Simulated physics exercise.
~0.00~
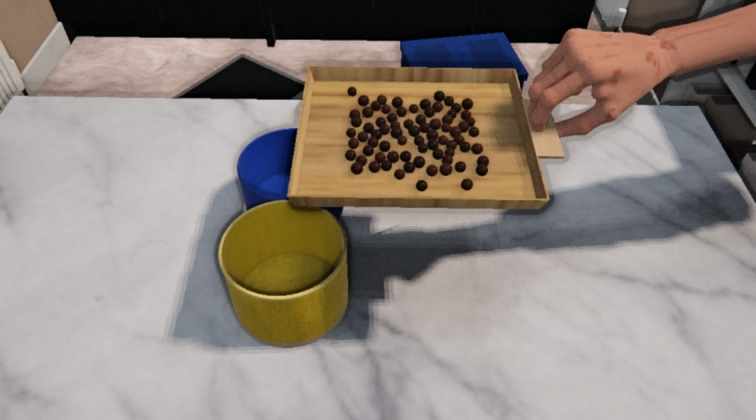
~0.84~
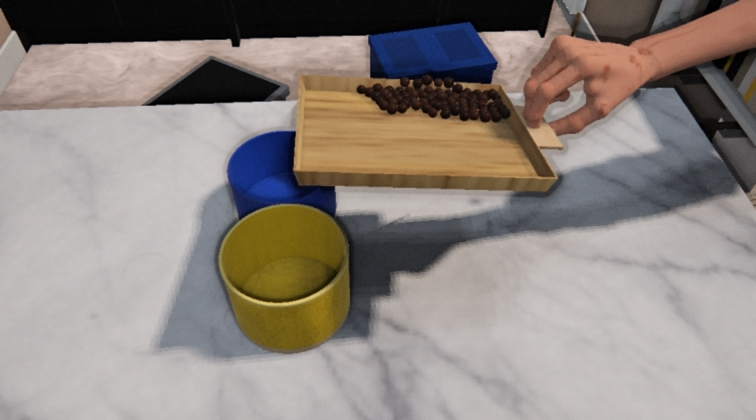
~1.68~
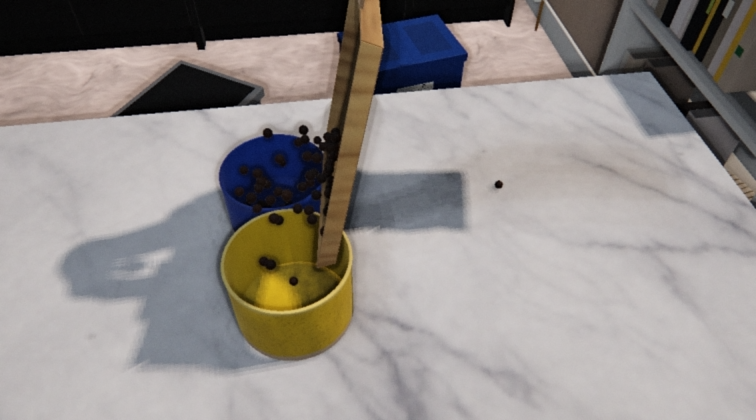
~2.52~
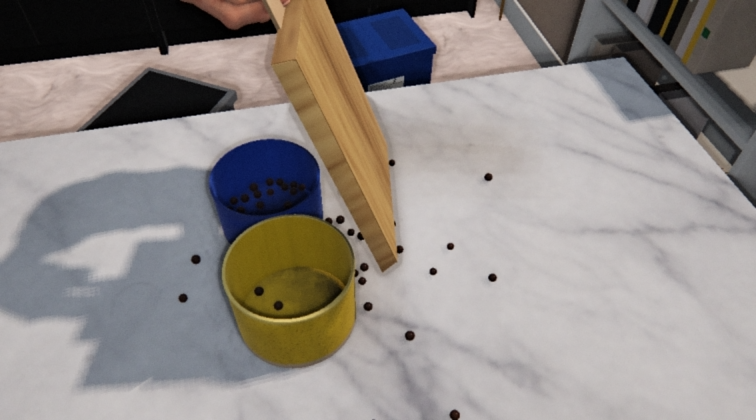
A white marble countertop is seen from above at an angle, with a dark stove front and a blue box behind it. A hand at the right holds a shallow wooden tray of dark brown balls above the counter, beside a yellow pot in front and a blue pot behind it. The balls roll together along the tray's back right edge. The tray then swings up steeply towards the left, and the balls pour down into and around both pots. It tips past upright and empties, leaving many balls in the blue pot, a few in the yellow one, and others scattered across the marble.
